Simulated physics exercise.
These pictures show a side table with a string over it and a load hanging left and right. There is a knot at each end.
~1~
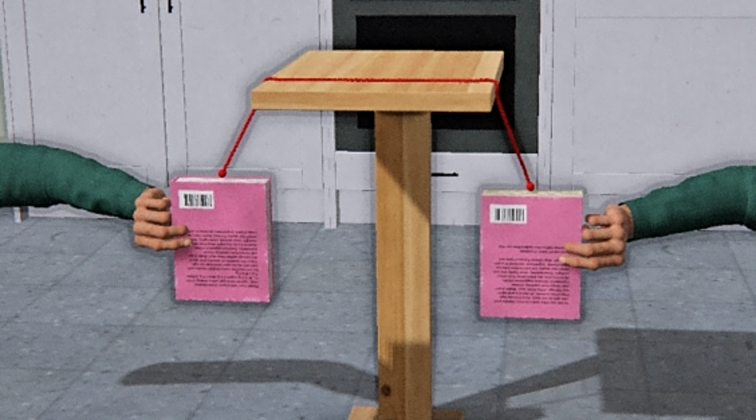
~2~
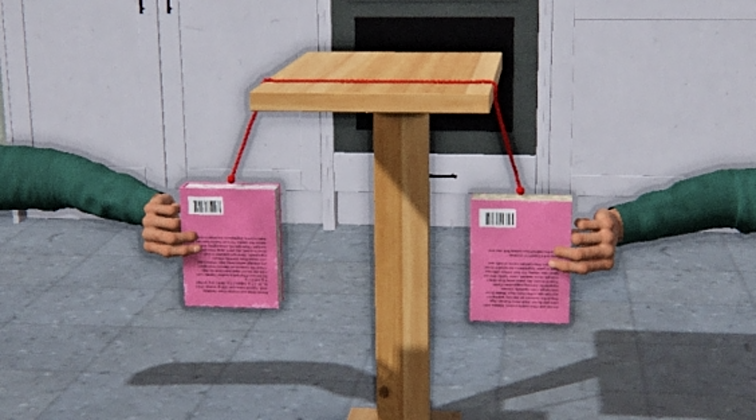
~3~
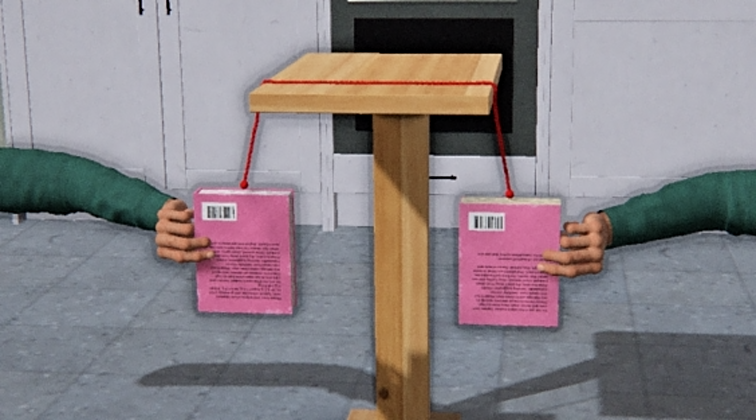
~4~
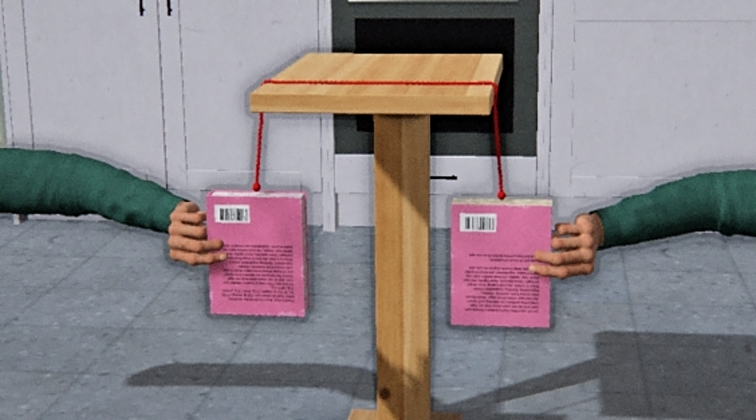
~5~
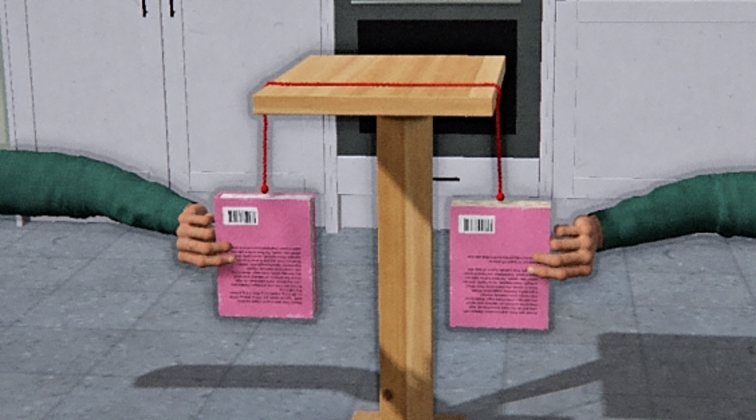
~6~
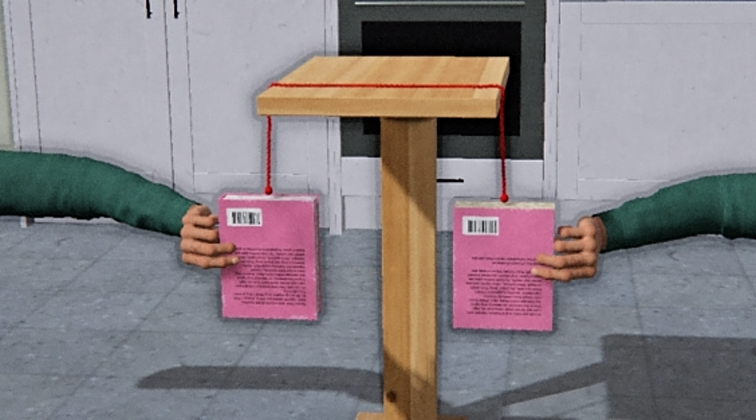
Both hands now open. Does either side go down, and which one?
Outcome: The string hangs still.
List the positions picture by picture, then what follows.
The first picture shows left book (223, 239); right book (531, 254); string over the top (380, 80).
The second picture shows left book (233, 245); right book (520, 258).
The third picture shows left book (246, 251); right book (510, 262).
The fourth picture shows left book (259, 253); right book (501, 262).
The fifth picture shows left book (267, 255); right book (500, 264).
The sixth picture shows left book (271, 257); right book (503, 266); string over the top (386, 86).
Then, 0.36 s on from there, left book still level near (275, 256); right book still level near (499, 264).
In the end, left book still level near (276, 256); right book still level near (498, 264). The string keeps its balance.
